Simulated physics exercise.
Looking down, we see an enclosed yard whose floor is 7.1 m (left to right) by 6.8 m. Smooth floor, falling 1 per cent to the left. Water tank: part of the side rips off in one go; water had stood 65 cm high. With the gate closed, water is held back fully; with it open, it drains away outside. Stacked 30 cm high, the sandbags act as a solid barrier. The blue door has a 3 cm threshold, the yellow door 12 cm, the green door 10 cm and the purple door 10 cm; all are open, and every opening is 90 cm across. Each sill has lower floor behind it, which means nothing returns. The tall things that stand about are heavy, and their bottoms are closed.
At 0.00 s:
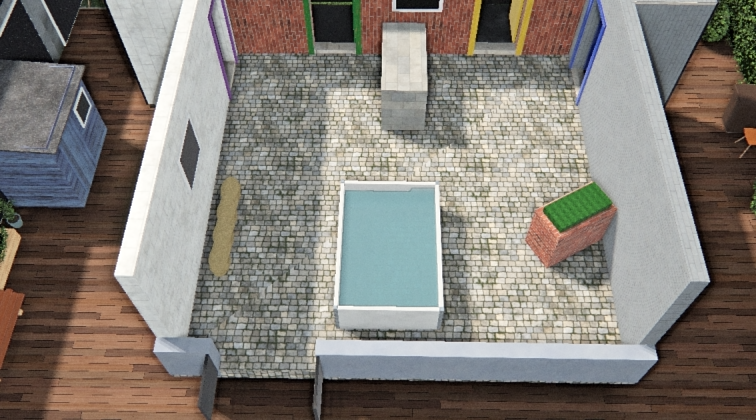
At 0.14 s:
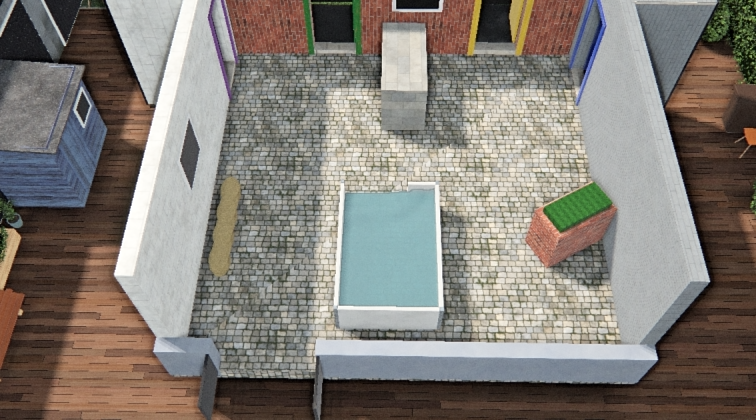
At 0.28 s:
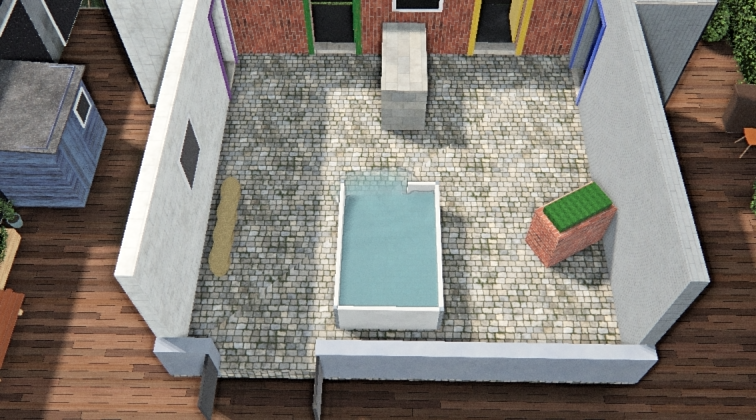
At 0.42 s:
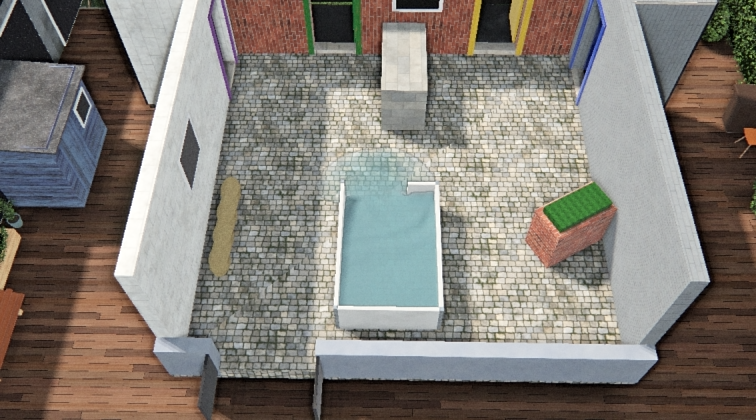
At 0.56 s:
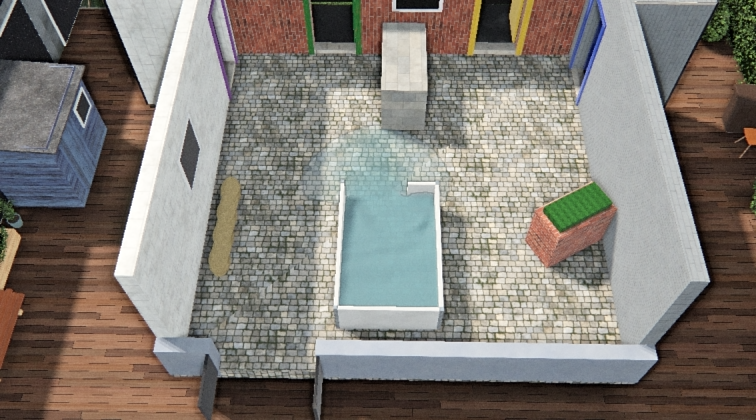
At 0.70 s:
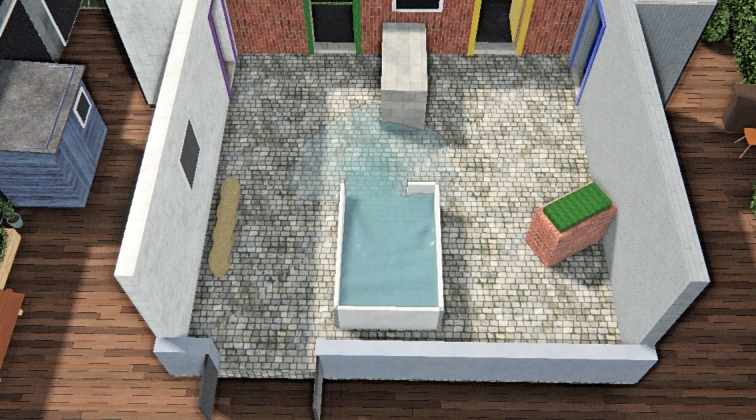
Water bursts from the far side of a white-walled tank in a paved, walled yard, seen from high above by a still camera. Around the tank are a tan strip of sandbags at left, a grass-topped brick block at right, a grey block behind, and purple, green, yellow and blue doorframes. Part of the tank's far wall vanishes, and a thin, pale sheet fans across the cobbles, reaching the grey block.
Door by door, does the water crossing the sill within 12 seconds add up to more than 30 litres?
Result: Blue door: More than stated, yellow door: Less than stated, green door: More than stated, purple door: More than stated.
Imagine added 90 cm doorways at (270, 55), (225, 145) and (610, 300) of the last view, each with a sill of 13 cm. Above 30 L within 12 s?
More, less, less.
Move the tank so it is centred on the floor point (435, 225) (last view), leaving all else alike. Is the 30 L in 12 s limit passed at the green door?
So then, green stays inside.
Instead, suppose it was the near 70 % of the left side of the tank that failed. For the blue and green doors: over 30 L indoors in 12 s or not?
Against the limit, the blue door stays within it and the green door stays within it.
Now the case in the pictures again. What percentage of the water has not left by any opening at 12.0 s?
80 %.
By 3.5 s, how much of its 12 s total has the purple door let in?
Share by then: ~ 30 %.
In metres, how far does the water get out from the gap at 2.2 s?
Distance: Approx. 4.8 m.
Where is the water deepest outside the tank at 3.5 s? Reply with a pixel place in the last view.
The spot is near (246, 59) in the last view.
After 1.4 s water covers 25 % of the floor and is deepest (35 cm) near (368, 200); blue door not reached, yellow door not reached, green door 13 cm at the sill, 1 L in, purple door not reached.
After 2.2 s water covers 40 % of the floor and is deepest (33 cm) near (388, 139); blue door not reached, yellow door 2 cm at the sill, 0 L in, green door 22 cm at the sill, 49 L in, purple door 13 cm at the sill, 0 L in.
After 3.5 s water covers 50 % of the floor and is deepest (28 cm) near (246, 59); blue door 7 cm at the sill, 9 L in, yellow door 6 cm at the sill, 0 L in, green door 18 cm at the sill, 114 L in, purple door 25 cm at the sill, 56 L in.
After 7.0 s water covers 70 % of the floor and is deepest (14 cm) near (233, 84); blue door 5 cm at the sill, 51 L in, yellow door 6 cm at the sill, 0 L in, green door 12 cm at the sill, 144 L in, purple door 13 cm at the sill, 158 L in.
After 12.0 s water covers 90 % of the floor and is deepest (10 cm) near (225, 183); blue door 3 cm at the sill, 56 L in, yellow door 4 cm at the sill, 0 L in, green door 6 cm at the sill, 147 L in, purple door 9 cm at the sill, 179 L in.
